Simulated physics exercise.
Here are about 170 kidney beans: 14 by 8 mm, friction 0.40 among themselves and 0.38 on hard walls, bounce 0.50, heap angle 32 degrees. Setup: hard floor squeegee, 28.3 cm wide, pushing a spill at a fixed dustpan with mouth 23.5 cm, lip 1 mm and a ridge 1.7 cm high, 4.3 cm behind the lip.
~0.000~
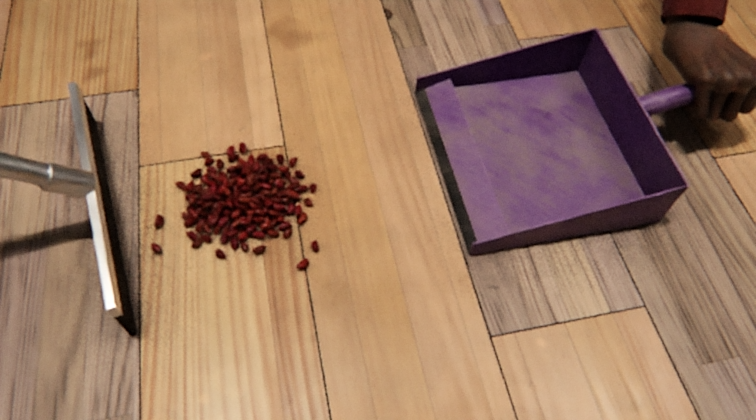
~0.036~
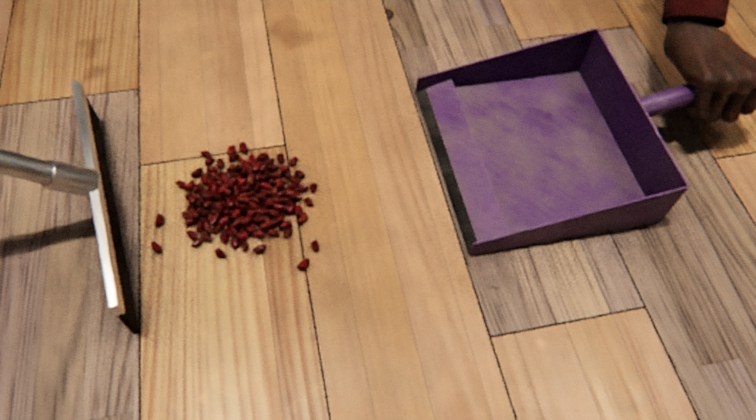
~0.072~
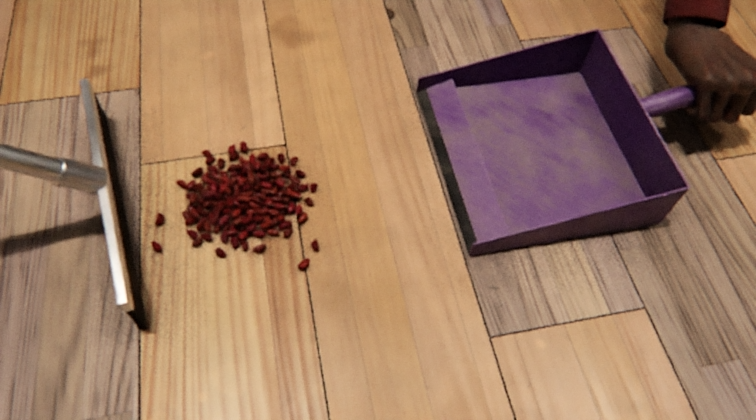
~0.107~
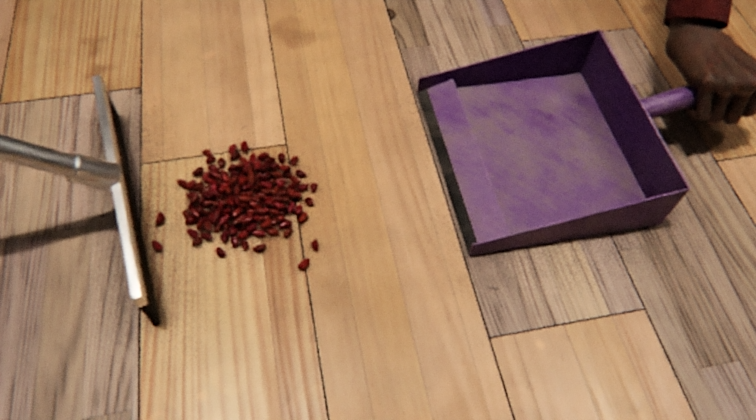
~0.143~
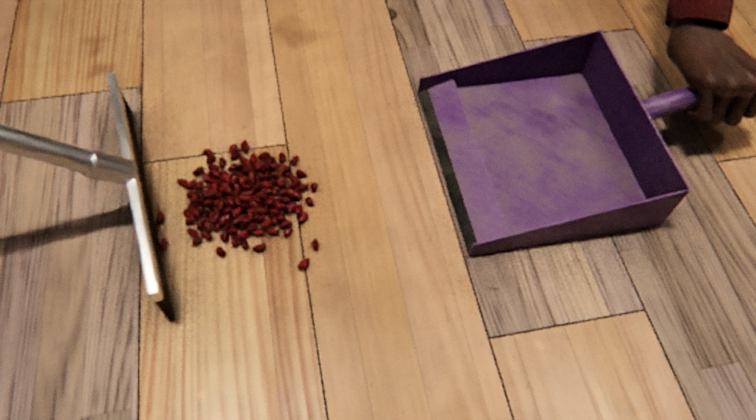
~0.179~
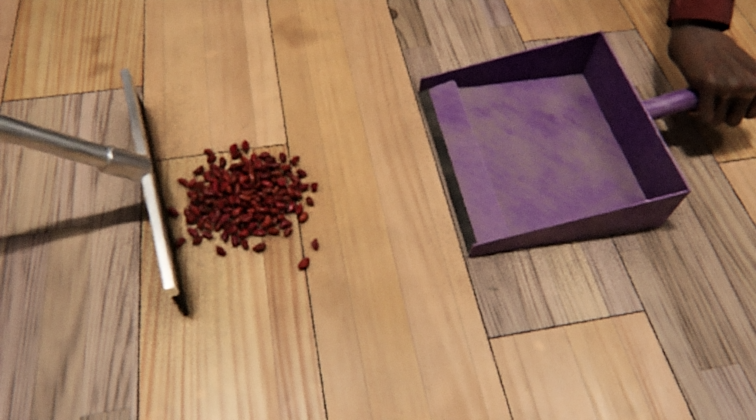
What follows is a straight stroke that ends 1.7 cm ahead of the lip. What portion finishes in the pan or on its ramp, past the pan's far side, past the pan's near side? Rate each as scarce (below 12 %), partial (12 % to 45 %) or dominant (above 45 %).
Ratings: Pan - partial; far side - scarce; near side - scarce.
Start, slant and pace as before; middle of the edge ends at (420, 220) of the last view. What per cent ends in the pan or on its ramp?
Share caught: Approx. 15 %.
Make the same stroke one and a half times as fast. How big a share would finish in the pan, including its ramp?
In that case close to 25 per cent.
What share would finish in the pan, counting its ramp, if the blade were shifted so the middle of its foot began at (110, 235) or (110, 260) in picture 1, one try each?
About 20 and 15 per cent.
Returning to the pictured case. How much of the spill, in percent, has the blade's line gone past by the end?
0 %.
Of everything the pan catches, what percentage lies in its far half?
Estimate: Close to 50 %.
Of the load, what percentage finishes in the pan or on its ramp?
About 30 per cent.
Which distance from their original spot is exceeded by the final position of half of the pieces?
About 22 cm.
After 0.52 s, middle of the blade 18 cm from the lip; 0 % over the lip, far side 0 %, near side 0 %.
After 0.75 s, middle of the blade 9 cm from the lip; 0 % over the lip, far side 5 %, near side 0 %.
After 1.09 s, middle of the blade 4 cm from the lip; 30 % over the lip, far side 5 %, near side 0 %.
By 2.1 s all is still; pan 30 %, far side 5 %, near side 0 %, in front of the lip or behind the blade 65 %.
